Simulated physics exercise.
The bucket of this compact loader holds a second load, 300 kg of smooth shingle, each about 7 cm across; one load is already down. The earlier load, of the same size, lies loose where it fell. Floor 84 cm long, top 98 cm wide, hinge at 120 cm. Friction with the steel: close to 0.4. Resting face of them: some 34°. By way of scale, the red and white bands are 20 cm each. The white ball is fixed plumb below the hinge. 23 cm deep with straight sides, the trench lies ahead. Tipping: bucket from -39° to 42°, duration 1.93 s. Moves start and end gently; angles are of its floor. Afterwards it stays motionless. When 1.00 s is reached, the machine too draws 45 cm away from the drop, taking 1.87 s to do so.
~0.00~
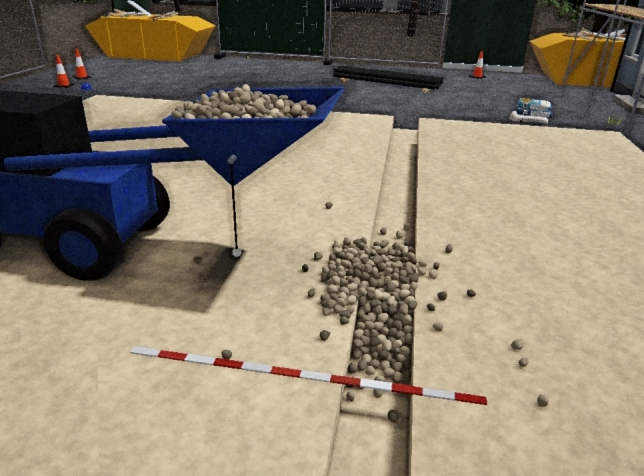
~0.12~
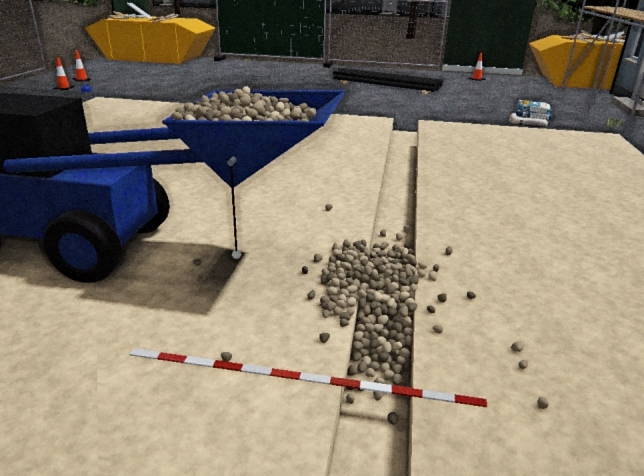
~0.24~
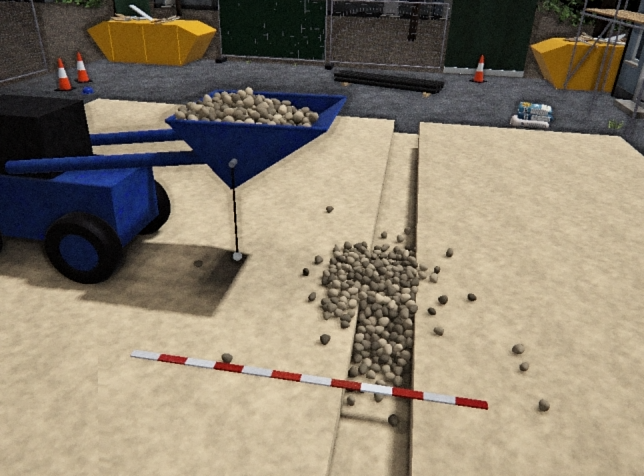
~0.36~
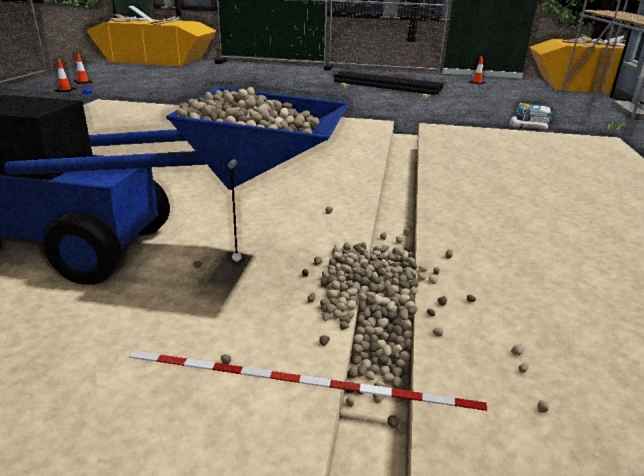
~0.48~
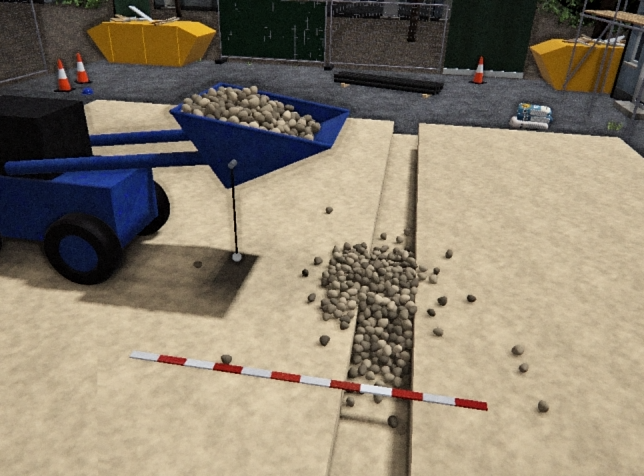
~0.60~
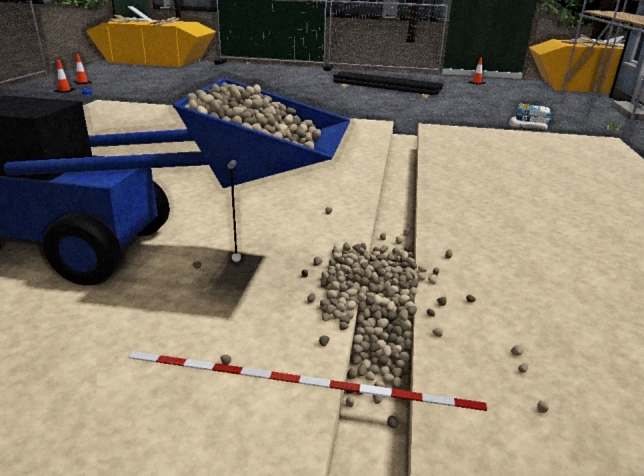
A blue loader holding a bucket full of rounded stones slowly tilted it forward, the front edge dipping to the right as the stones shifted slightly, while an earlier pile lay still over the trench.
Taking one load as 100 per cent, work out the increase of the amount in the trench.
The amount rises by roughly 24 per cent.
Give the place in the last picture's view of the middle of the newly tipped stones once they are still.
I'd say close to (329, 275).
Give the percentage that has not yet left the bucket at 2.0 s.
Some 5 percent, roughly.
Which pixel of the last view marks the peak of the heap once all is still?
The crest lands at roughly (336, 263).
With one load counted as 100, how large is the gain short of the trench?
Some 75 per cent.
After 1.5 s the floor is at 29°; in per cent of one load, 88 in the bucket, 26 short of the trench, 84 in the trench, 2 past the trench; the foremost stones are at (473, 317).
After 2.0 s the floor is at 42°; in per cent of one load, 7 in the bucket, 91 short of the trench, 100 in the trench, 3 past the trench; the foremost stones are at (473, 314).
After 3.3 s the floor is at 42°; in per cent of one load, 0 in the bucket, 90 short of the trench, 108 in the trench, 3 past the trench; the foremost stones are at (475, 305).
After 5.8 s the floor is at 42°; in per cent of one load, 0 in the bucket, 90 short of the trench, 108 in the trench, 3 past the trench; the foremost stones are at (475, 305). Net gain in the trench, 24.
